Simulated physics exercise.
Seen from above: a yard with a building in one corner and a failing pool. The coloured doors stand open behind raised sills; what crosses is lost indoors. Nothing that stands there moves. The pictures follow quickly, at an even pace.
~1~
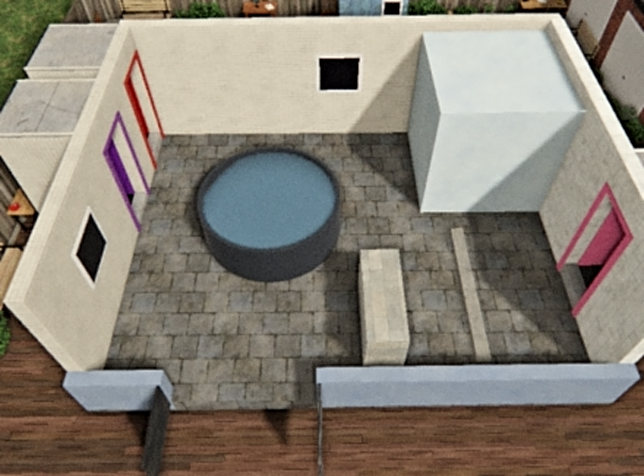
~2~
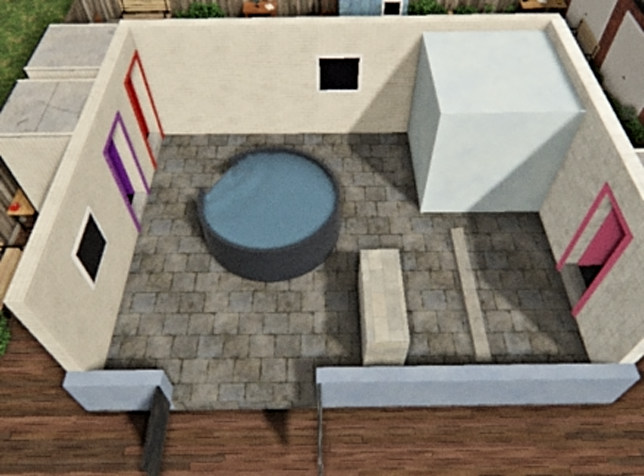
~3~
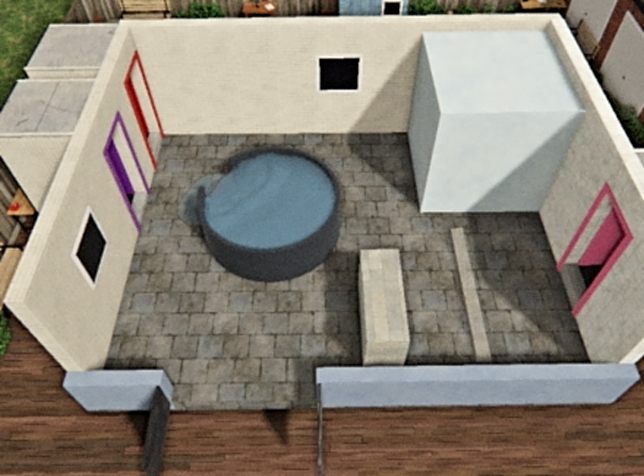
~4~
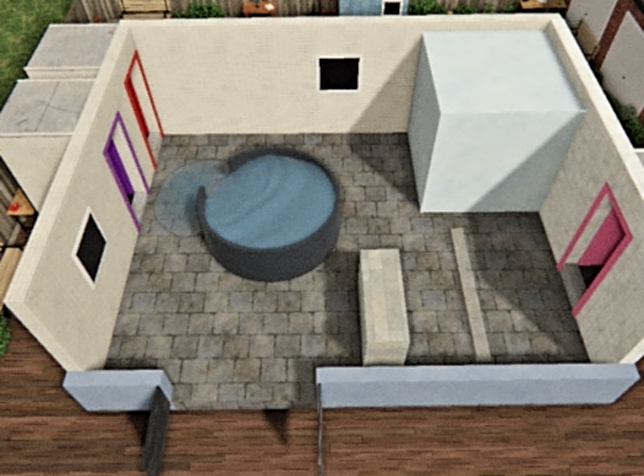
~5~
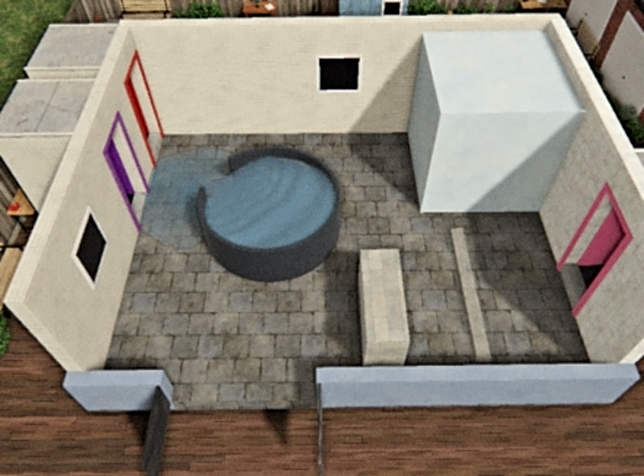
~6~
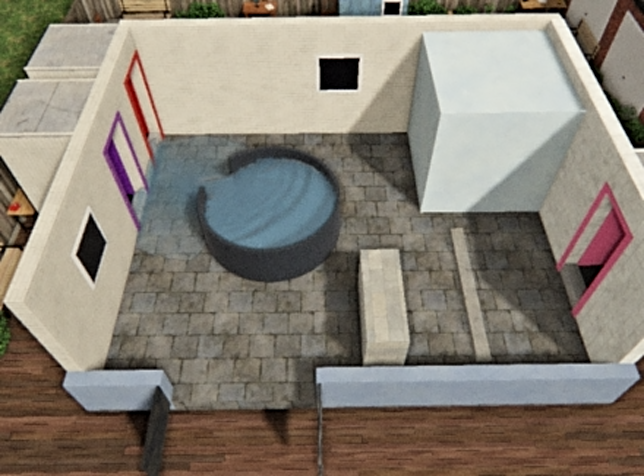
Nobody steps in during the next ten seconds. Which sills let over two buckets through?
In the end: The purple door lets in a lot; the red door lets in a lot; the pink door admits no more than that.
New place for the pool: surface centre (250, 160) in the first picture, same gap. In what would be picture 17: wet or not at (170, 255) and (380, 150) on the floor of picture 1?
In that order: Awash, dry.
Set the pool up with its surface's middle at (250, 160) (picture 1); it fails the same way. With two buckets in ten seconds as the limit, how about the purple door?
Then: The purple door takes less.
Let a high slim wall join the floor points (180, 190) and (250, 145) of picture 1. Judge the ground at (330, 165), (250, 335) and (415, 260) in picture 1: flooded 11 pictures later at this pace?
In turn: Covered, clear, no water.
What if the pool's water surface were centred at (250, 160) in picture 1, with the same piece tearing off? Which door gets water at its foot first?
I say the red one.
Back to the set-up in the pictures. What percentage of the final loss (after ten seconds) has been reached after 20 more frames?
Close to 55 %.
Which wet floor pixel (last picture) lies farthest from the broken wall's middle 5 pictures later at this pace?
Roughly at (119, 312).
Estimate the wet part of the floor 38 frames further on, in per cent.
Roughly 75 per cent.
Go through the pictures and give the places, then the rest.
The pool at (269, 198) is whole and still, in the first picture.
The front is at a hidden place, out from the gap at (219, 193), in the second picture.
Water pours out at (220, 194) and has run to (205, 178), in the third picture.
Water pours out at (220, 195) and has run to (173, 174), in the fourth picture.
The front is at (158, 161), out from the gap at (220, 195), in the fifth picture.
The front is at (162, 143), out from the gap at (220, 195), in the sixth picture.
A moment on, water covers 15 % of the floor; the purple door far over two buckets in, the red door under two buckets in, the pink door not reached.
Next, water covers 25 % of the floor; the purple door far over two buckets in, the red door far over two buckets in, the pink door not reached.
Then, water covers 50 % of the floor; the purple door far over two buckets in, the red door far over two buckets in, the pink door not reached.
Later, water covers 75 % of the floor; the purple door far over two buckets in, the red door far over two buckets in, the pink door not reached.
In the end, water covers 85 % of the floor; the purple door far over two buckets in, the red door far over two buckets in, the pink door wet at the sill, nothing in.
